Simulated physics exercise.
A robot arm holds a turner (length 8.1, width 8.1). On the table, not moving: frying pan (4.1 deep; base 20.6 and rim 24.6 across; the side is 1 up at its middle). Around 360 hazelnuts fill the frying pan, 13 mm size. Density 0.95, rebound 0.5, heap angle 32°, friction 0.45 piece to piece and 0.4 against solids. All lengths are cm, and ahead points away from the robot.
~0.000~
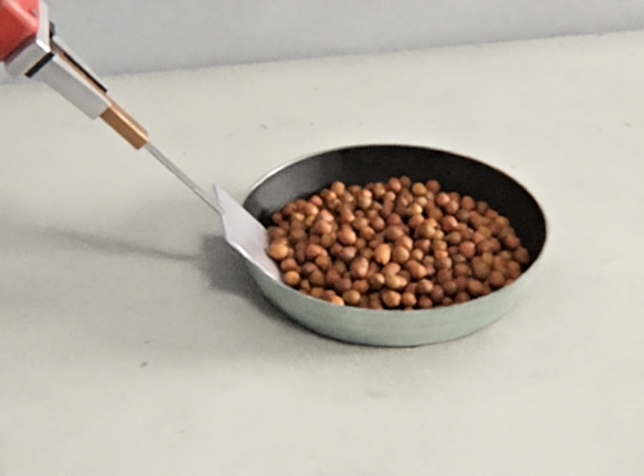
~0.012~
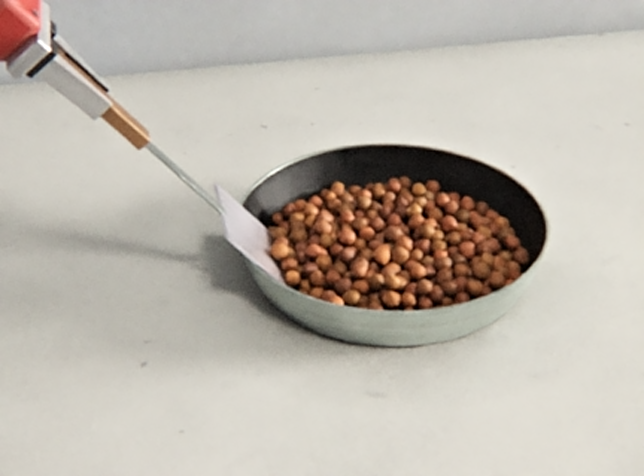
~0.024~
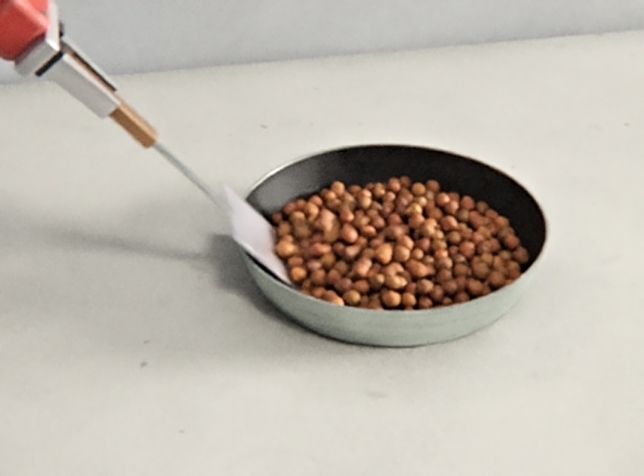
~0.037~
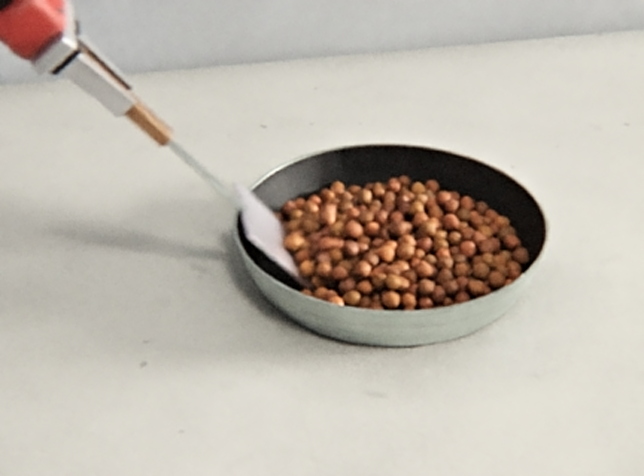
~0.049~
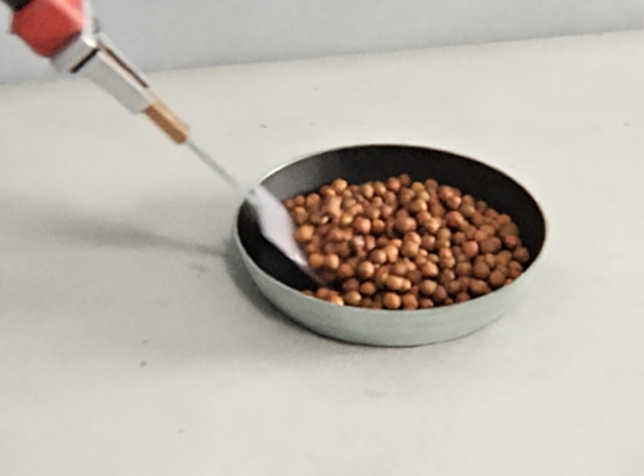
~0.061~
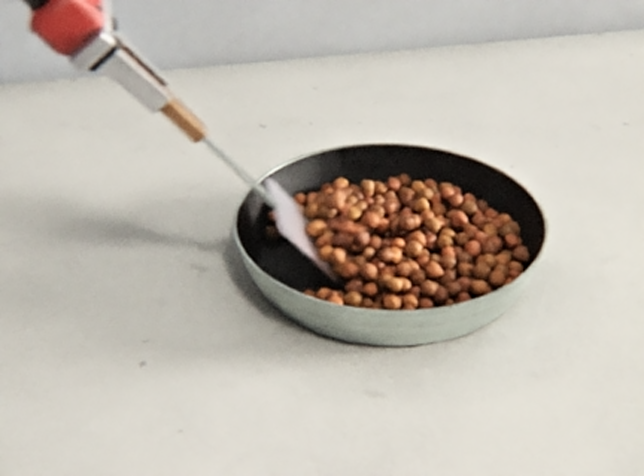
A robot arm with a red and silver end holds a pale, flat turner at the left side of a dark-lined frying pan full of brown hazelnuts, on a light grey table seen from above at an angle. The turner barely moves at first, then slides rightward through the pan, pushing the nuts together and baring dark surface behind it. The pan and the camera stay still.
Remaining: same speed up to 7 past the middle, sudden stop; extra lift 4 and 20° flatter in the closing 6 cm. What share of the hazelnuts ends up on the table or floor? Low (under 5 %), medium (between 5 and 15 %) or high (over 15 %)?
On the table or floor the share is high, over 15 %.
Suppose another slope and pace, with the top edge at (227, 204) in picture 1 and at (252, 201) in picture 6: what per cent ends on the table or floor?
Some 5 per cent.
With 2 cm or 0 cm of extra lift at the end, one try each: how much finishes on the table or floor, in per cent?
Some 10 and 5 per cent.
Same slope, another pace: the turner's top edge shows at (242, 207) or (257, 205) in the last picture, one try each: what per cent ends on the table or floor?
About 5 and 10 per cent.
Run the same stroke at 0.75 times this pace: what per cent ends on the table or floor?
About 15 per cent.
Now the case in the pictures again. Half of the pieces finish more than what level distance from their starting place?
About 3 cm.
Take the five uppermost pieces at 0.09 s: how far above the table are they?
About 6 cm.
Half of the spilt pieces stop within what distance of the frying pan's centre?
Roughly 36 cm.
After 0.09 s, sloping 51°, highest piece 6 above the table; 359 in the frying pan.
After 0.13 s, sloping 44°, highest piece 7 above the table; 359 in the frying pan.
After 0.35 s, sloping 31°, highest piece 5 above the table; 285 in the frying pan, 72 on the table or floor, 2 on the blade or in flight.
After 1.40 s, sloping 31°, highest piece 5 above the table; 285 in the frying pan, 74 on the table or floor.
In the end, 285 in the frying pan, 74 on the table or floor. That is 21 % on the table or floor.
